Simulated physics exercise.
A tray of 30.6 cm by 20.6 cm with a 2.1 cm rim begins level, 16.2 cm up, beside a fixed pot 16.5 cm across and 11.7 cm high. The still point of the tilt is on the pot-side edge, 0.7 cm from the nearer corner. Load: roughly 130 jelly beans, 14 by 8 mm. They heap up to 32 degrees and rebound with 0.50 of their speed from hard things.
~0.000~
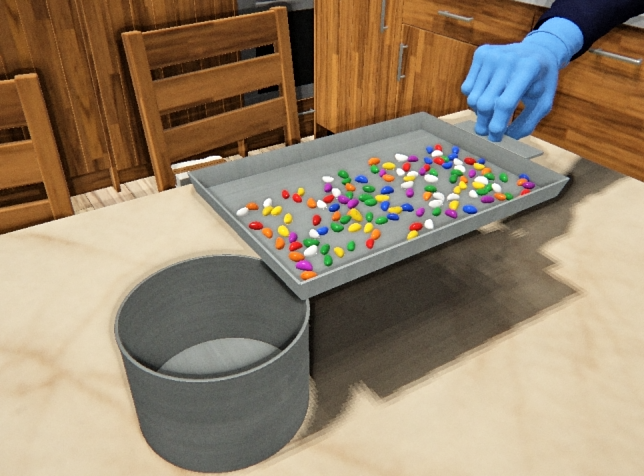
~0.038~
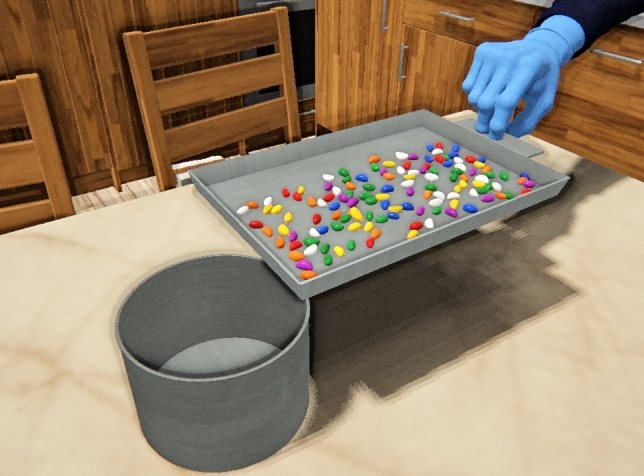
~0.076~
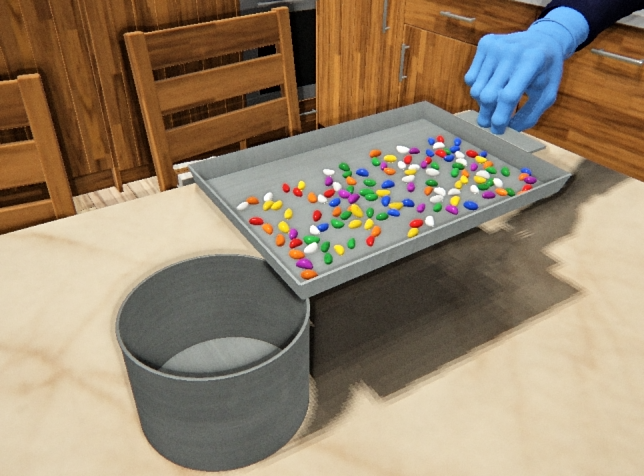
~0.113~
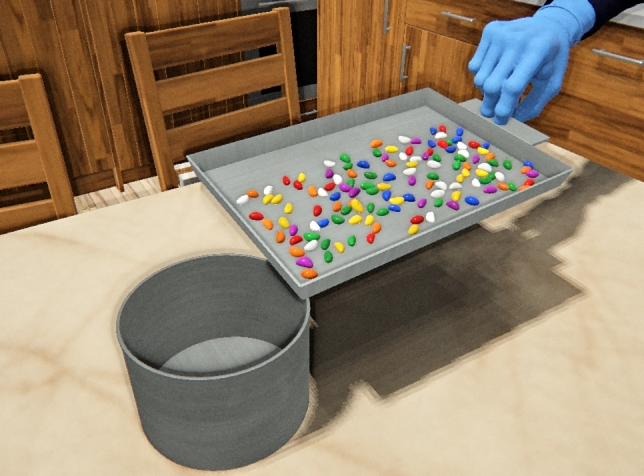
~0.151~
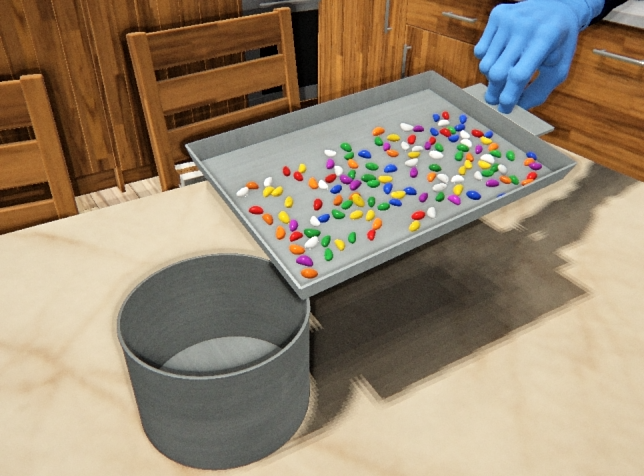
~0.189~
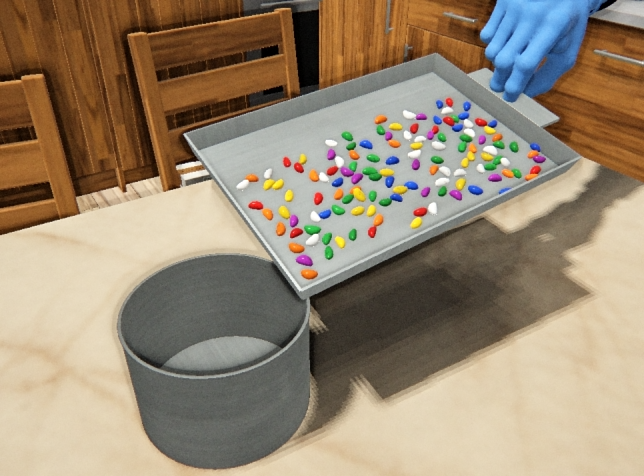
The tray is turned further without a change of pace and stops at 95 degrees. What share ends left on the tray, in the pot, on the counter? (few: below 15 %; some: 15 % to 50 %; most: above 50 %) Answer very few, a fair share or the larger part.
Tray: Very few, pot: Very few, counter: The larger part.
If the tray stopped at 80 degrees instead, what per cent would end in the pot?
It would be near 0 per cent.
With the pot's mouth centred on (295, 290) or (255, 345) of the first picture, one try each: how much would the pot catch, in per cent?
About 0 and 45 per cent.
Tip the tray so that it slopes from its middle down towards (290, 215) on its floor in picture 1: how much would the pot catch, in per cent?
About 70 per cent.
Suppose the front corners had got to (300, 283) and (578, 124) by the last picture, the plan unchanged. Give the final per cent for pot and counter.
Pot 5, counter 95.
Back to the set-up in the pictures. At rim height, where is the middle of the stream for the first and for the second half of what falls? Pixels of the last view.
First near (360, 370), later near (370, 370).
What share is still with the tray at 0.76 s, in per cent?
Roughly 85 per cent.
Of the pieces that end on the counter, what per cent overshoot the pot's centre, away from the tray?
About 40 per cent.
After 0.53 s, tilt 54 degrees; the tray holds 100 %, the pot 0 %.
After 0.76 s, tilt 80 degrees; the tray holds 85 %, the pot 0 %.
After 1.10 s, tilt 95 degrees; the tray holds 5 %, the pot 0 %.
In the end, at 2.5 s, tray 0 %, pot 0 %, counter 100 %.
